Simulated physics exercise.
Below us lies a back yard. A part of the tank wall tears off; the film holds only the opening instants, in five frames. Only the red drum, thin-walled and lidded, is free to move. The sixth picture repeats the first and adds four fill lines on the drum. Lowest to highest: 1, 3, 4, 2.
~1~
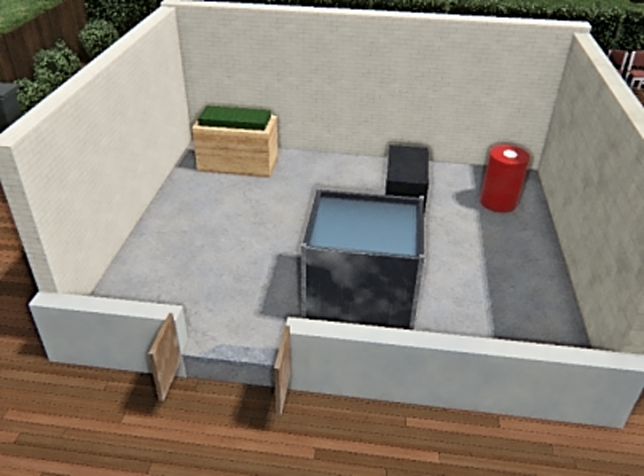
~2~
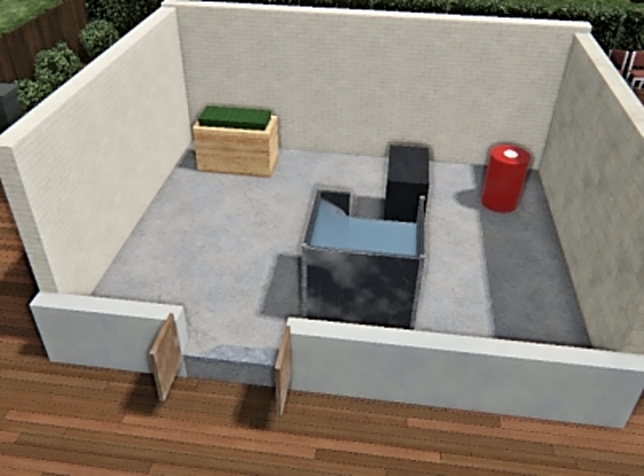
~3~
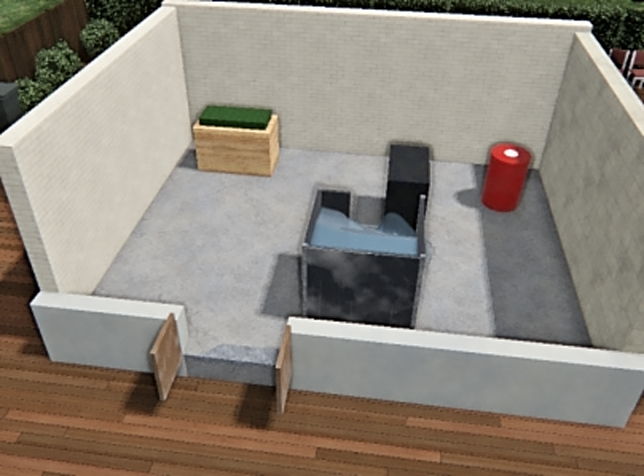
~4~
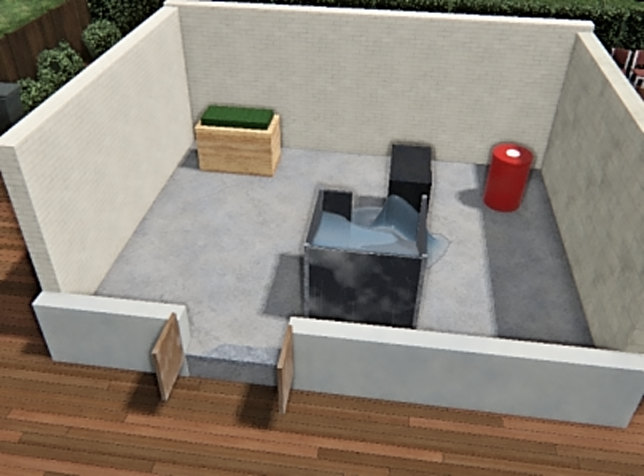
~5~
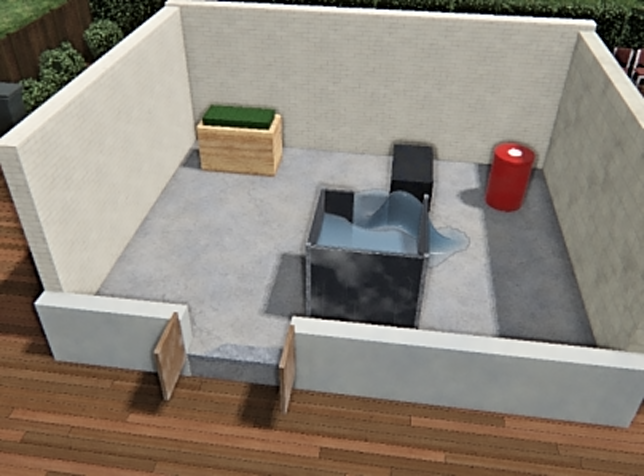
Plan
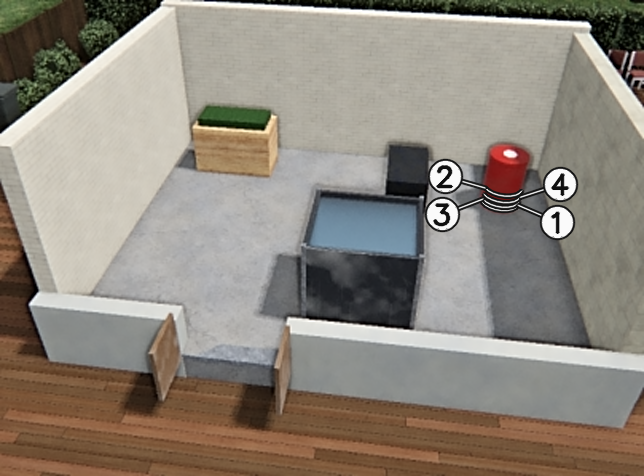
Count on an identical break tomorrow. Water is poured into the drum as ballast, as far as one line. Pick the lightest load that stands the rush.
3 is the one.
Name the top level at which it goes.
1.
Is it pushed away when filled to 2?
No, not at all.
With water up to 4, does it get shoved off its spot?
No.
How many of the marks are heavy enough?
Three of the four.
On the marked copy, 1 at (501, 210); 2 at (504, 196); 3 at (502, 207); 4 at (503, 202); from the bottom up 1, 3, 4, 2.
With 1, it is pushed about 3 times its own width away.
With 2, it does not move.
With 3, it does not move.
With 4, it does not move.
